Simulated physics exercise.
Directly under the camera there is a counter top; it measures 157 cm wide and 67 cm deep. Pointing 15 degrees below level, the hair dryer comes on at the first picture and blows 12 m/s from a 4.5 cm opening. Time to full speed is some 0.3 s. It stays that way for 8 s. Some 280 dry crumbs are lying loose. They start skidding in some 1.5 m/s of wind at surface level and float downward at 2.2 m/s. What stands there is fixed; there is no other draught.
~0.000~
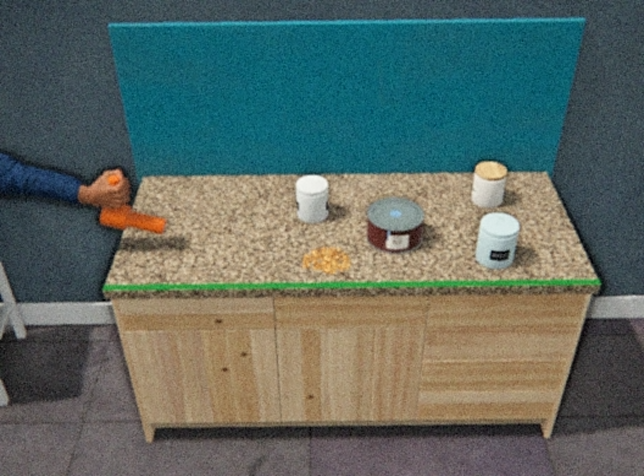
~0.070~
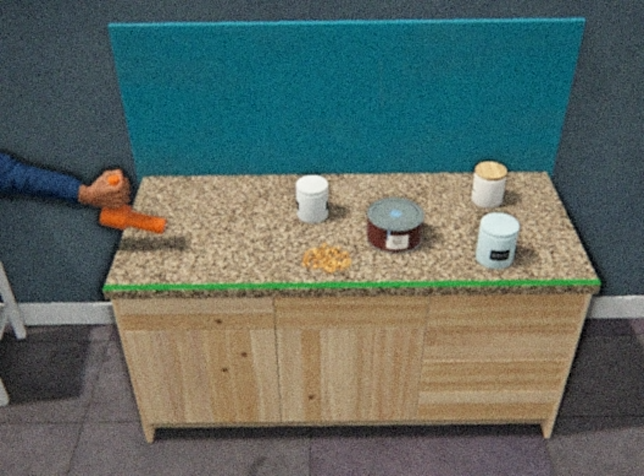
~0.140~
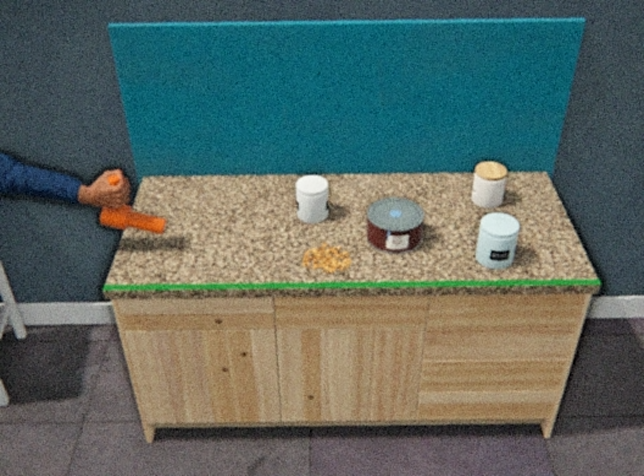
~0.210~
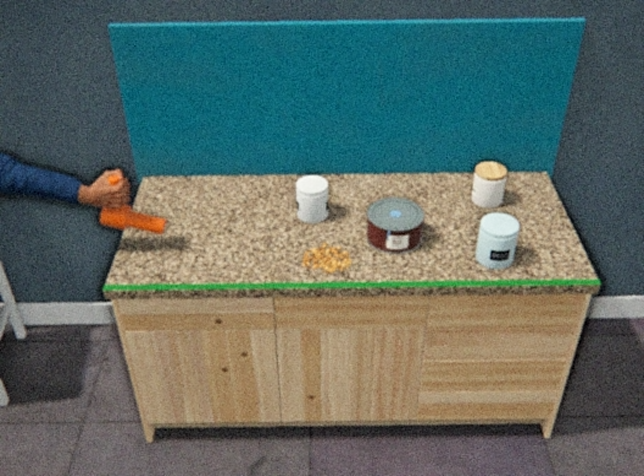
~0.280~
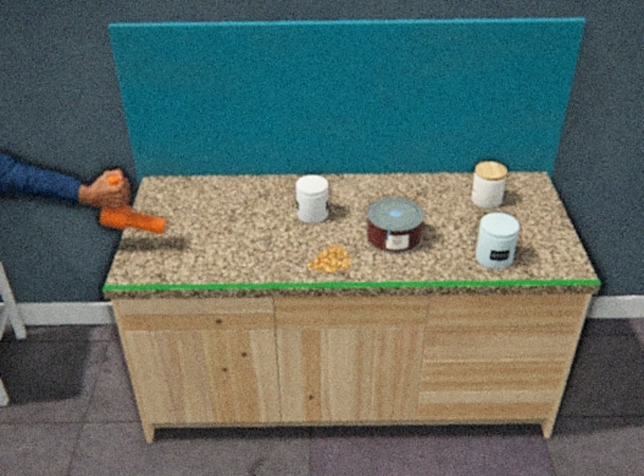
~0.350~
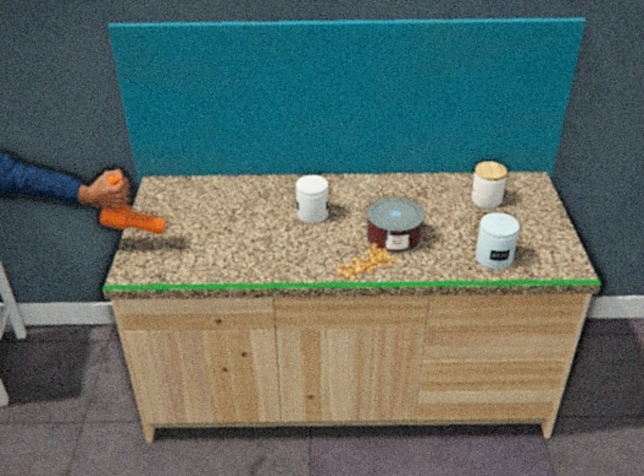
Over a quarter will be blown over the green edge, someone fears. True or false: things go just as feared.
True.
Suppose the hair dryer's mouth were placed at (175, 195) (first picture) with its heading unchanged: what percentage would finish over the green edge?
My estimate is close to 90 percent.
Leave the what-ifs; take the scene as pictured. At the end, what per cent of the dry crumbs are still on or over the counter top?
I'd say close to 10 percent.
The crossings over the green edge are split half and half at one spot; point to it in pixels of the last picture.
Midpoint of crossings, approx. (476, 286).
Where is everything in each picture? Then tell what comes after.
In the first frame, the middle of the dry crumbs is near (327, 262), none has stirred yet and the mouth of the hair dryer is at (164, 227).
In the second frame, the middle of the dry crumbs is near (327, 260), none has stirred yet and the green edge is centred on (352, 288).
In the third frame, the middle of the dry crumbs is near (327, 260), none has stirred yet, the top of a large tin is at (396, 213) and the top of a jar is at (312, 184).
In the fourth frame, the middle of the dry crumbs is near (327, 260) and none has stirred yet.
In the fifth frame, the middle of the dry crumbs is near (331, 262), the farthest in sight from the hair dryer is at (351, 262) and about 25 % have left their places.
In the sixth frame, the middle of the dry crumbs is near (370, 264), the farthest in sight from the hair dryer is at (400, 259) and all have left their places.
After 1.6 s the count stands so, 66 % are over the green edge.
After 2.6 s the count stands so, 66 % are over the green edge.
After 4.4 s the count stands so, 66 % are over the green edge.
After 8.0 s, at the end, 66 % are over the green edge.
